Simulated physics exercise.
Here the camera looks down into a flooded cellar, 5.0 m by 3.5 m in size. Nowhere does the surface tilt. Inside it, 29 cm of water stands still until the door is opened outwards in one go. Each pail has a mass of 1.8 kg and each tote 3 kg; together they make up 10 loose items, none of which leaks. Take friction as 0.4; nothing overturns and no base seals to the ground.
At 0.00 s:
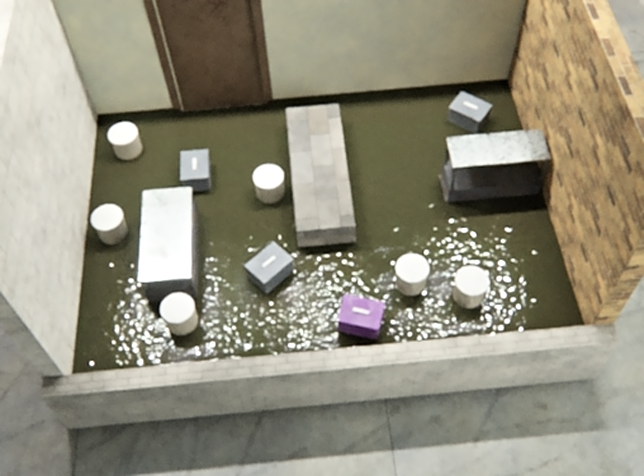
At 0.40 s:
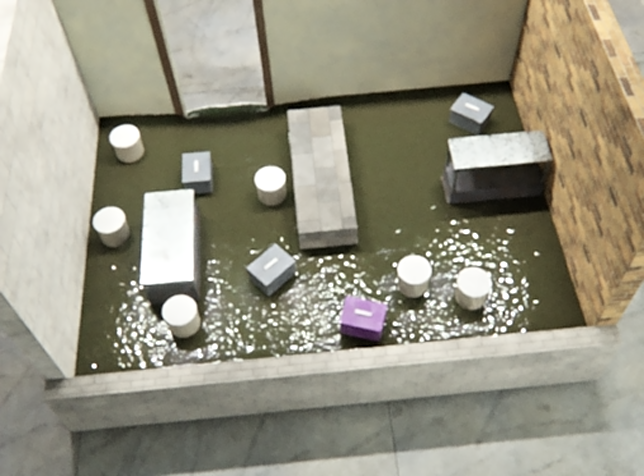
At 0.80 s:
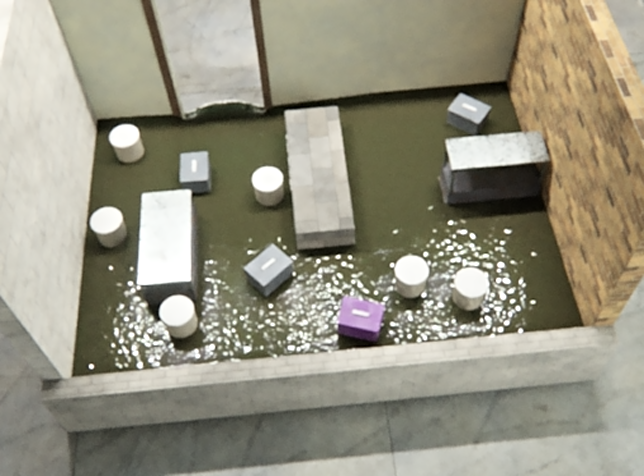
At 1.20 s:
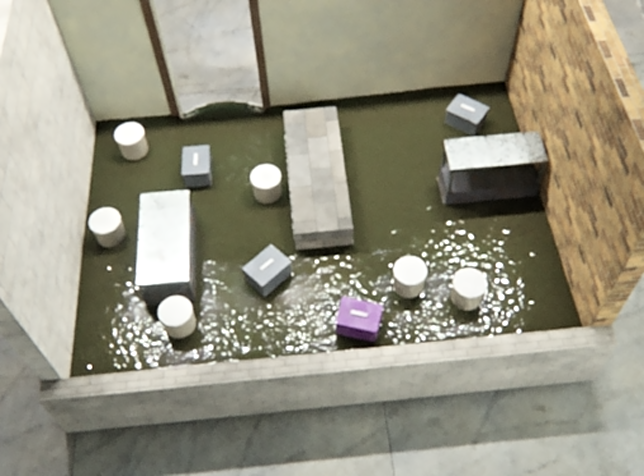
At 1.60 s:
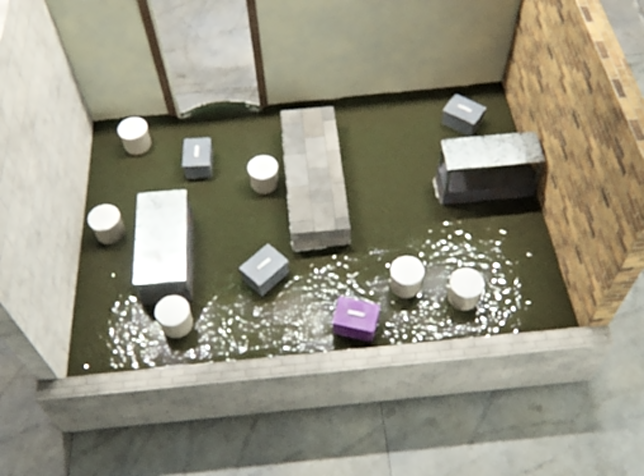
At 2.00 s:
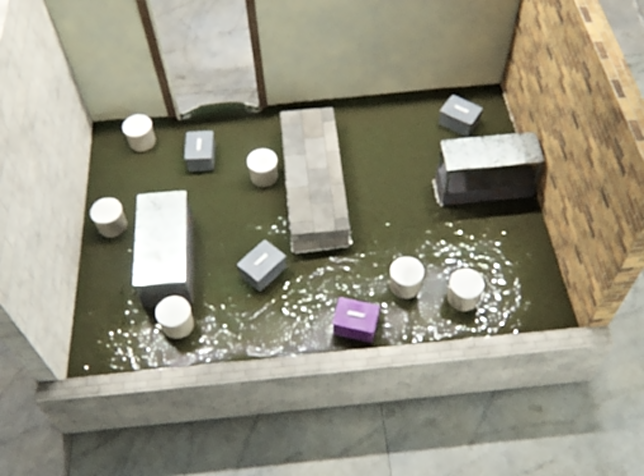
In a flooded cellar, the brown door opens, then a few floating items drift slightly.
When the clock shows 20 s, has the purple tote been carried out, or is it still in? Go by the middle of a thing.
It is going to stay behind.
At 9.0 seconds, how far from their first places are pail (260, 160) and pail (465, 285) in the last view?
In that order: Washed out, then 60 cm.
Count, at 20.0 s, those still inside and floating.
It comes to 3 of them.
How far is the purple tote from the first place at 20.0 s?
I'd say close to 150 centimetres.
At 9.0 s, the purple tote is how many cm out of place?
Around 120 cm from the start by that time.
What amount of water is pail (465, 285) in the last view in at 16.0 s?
Depth: Near 15 cm.
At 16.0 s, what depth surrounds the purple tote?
16 cm or so.
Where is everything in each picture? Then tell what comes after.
The purple tote at (361, 312) floats; about 4450 L in view; 0 of 10 have shifted, in the first picture.
The purple tote at (363, 314), afloat; about 4410 L in view; 0 of 10 have shifted, in the second picture.
The purple tote at (361, 314), afloat; 29 cm deep round most things; 0 of 10 have shifted, in the third picture.
The purple tote at (359, 314), afloat; about 4280 L in view; 3 of 10 have shifted, in the fourth picture.
The purple tote at (356, 314) floats; about 4200 L in view; 4 of 10 have shifted, in the fifth picture.
The purple tote at (356, 315), afloat; about 4120 L in view; 5 of 10 have shifted, in the sixth picture.
After 4.0 s the purple tote is near (328, 315), 0.3 m from its start, afloat; 1 of 10 are out; 9 afloat.
After 9.0 s the purple tote is near (238, 310), 1.2 m from its start, afloat; 3 of 10 are out; 7 afloat.
After 16.0 s the purple tote is near (213, 289), 1.5 m from its start, afloat; 5 of 10 are out; 5 afloat.
After 20.0 s the purple tote is near (220, 253), 1.6 m from its start, afloat; 7 of 10 are out; 3 afloat.
